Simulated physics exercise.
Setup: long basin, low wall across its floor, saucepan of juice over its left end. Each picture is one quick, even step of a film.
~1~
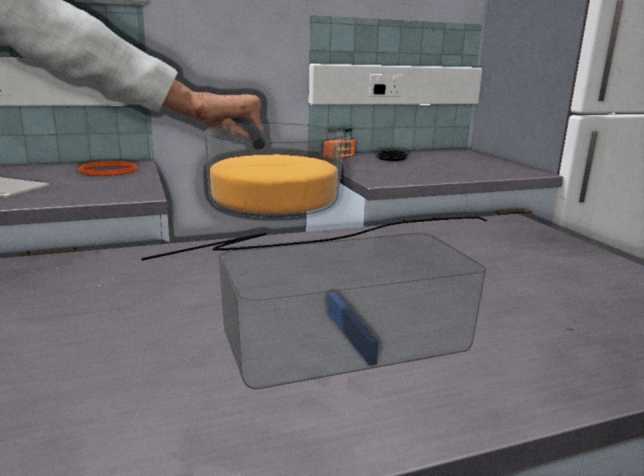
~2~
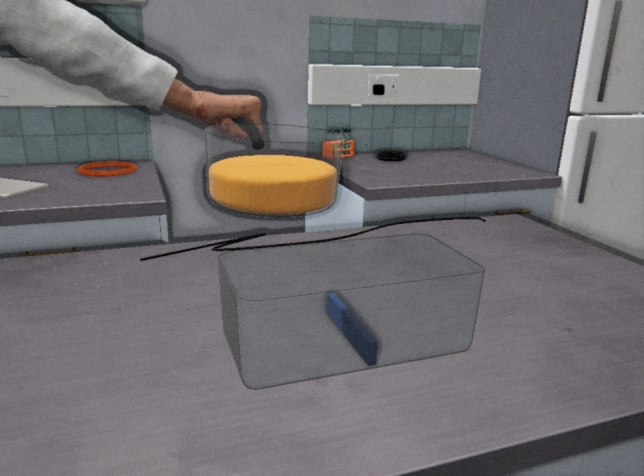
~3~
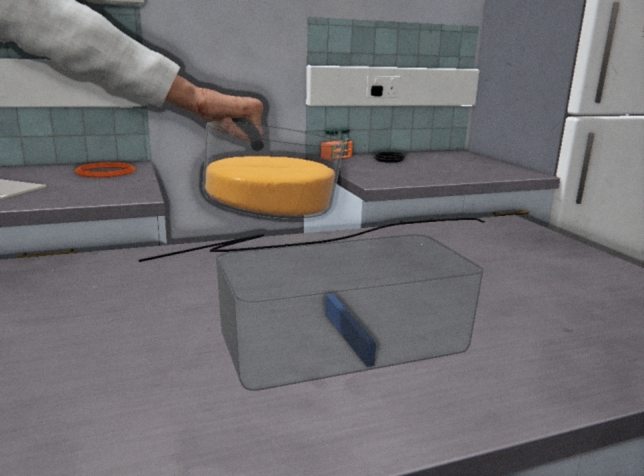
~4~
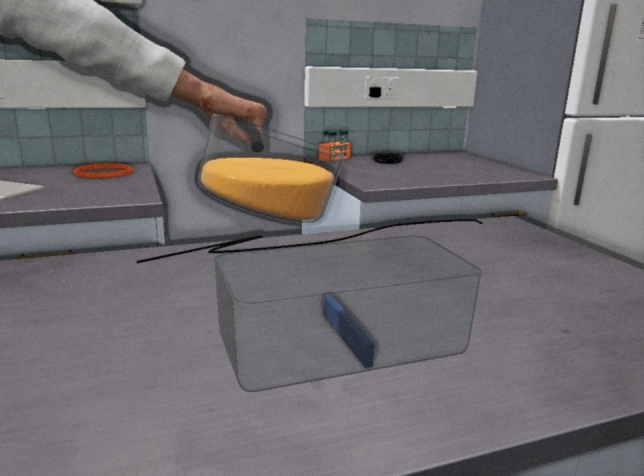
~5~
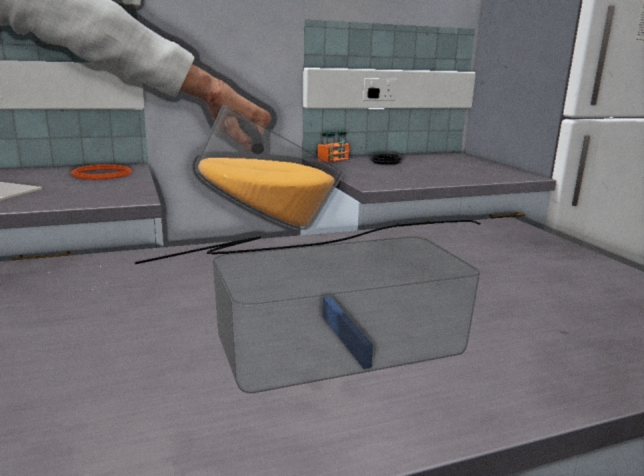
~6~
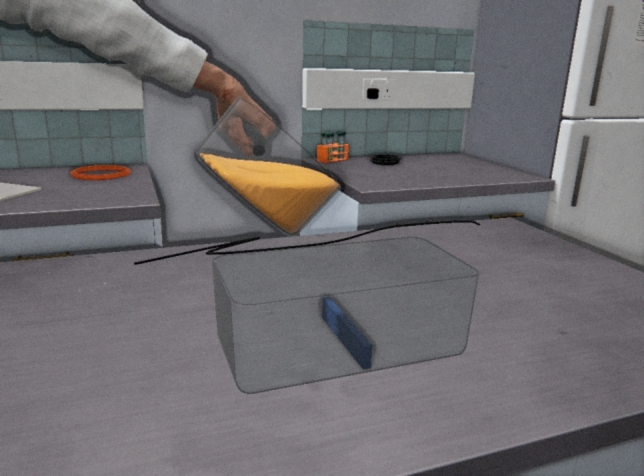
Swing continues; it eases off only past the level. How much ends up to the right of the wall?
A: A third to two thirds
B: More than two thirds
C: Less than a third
A third to two thirds (A).
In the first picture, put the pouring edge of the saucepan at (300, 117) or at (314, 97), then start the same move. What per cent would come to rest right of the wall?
The first gives 10 %, the second 30 %.
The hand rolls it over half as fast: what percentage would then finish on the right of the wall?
I'd say close to 65 per cent.
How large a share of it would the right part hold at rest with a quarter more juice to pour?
Around 50 percent, more or less.
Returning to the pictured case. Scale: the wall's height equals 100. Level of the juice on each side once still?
Left near 40; right near 40.
A moment on, the saucepan is tipped right over and 26 per cent is still to pour, 6 is left of the wall and 30 right of it.
Next, the saucepan is tipped right over and 8 per cent is still to pour, 34 is left of the wall and 51 right of it.
Then the saucepan is tipped right over and 1 per cent is still to pour, 48 is left of the wall and 49 right of it.
Later the saucepan is tipped right over and 0 per cent is still to pour, 49 is left of the wall and 49 right of it.
Finally, 49 per cent lies left of the wall, 49 right of it and 2 outside.
